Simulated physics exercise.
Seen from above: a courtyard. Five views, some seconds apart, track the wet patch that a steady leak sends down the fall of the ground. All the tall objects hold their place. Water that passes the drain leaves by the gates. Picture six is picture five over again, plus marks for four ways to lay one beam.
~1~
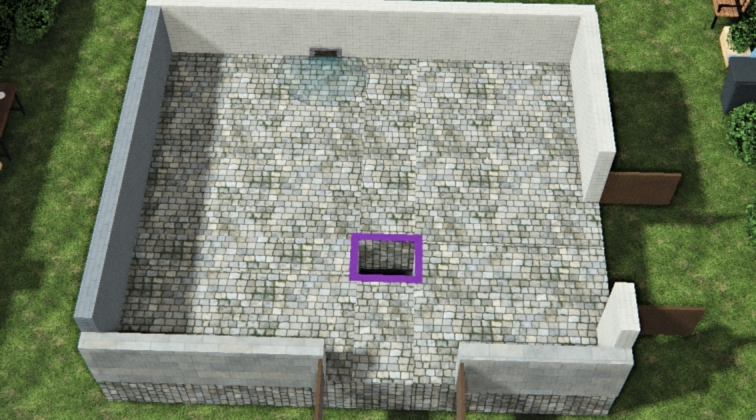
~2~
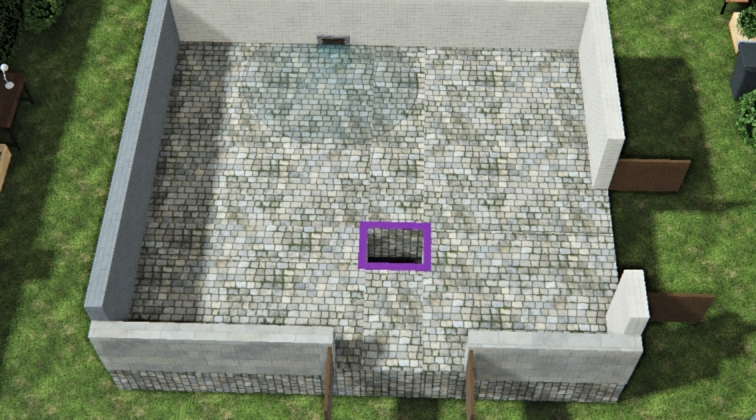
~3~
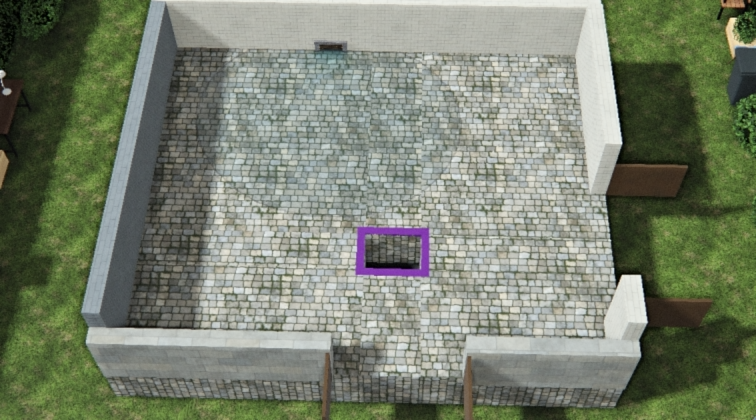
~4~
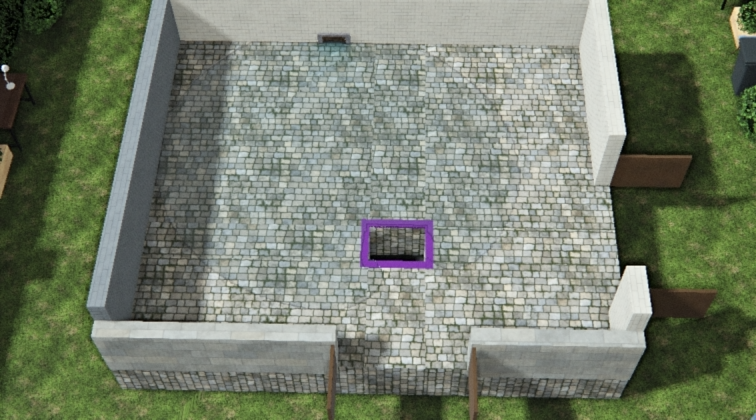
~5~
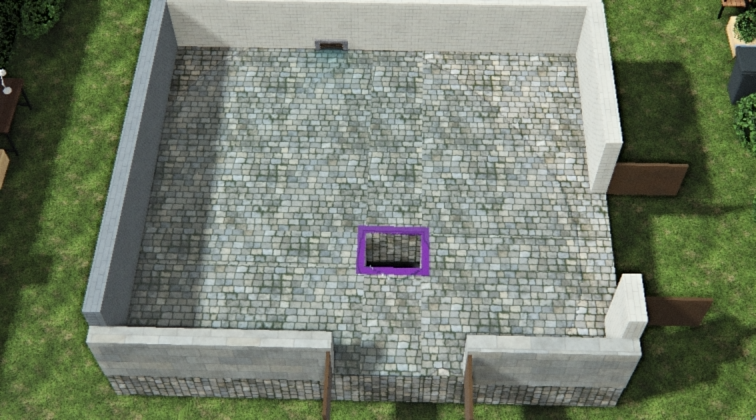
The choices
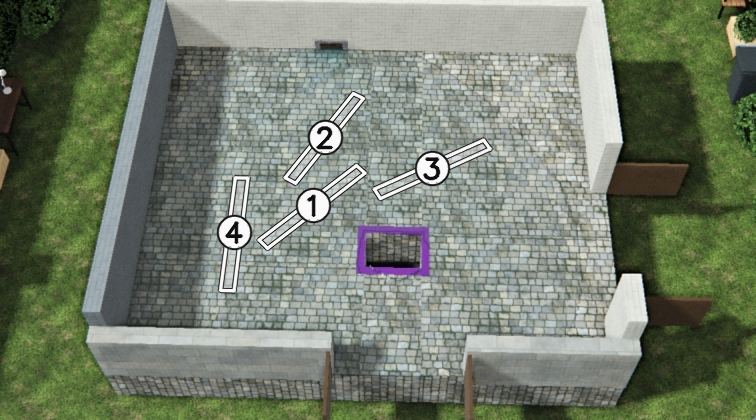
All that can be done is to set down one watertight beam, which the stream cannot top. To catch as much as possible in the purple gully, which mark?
4.
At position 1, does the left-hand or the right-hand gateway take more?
The left gate.
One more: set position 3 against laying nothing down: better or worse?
Worse.
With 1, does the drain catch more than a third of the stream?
No.
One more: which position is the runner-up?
1 it is.
On the marked copy, 1 from (263, 244) to (360, 169); 2 from (290, 180) to (358, 95); 3 from (377, 193) to (486, 144); 4 from (227, 290) to (241, 178).
Choosing 1, about 16 % of the stream goes into the purple gully, about 83 % out by the gates.
Choosing 2, about 11 % of the stream goes into the purple gully, about 89 % out by the gates.
Choosing 3, about 10 % of the stream goes into the purple gully, about 89 % out by the gates.
Choosing 4, about 22 % of the stream goes into the purple gully, about 78 % out by the gates.
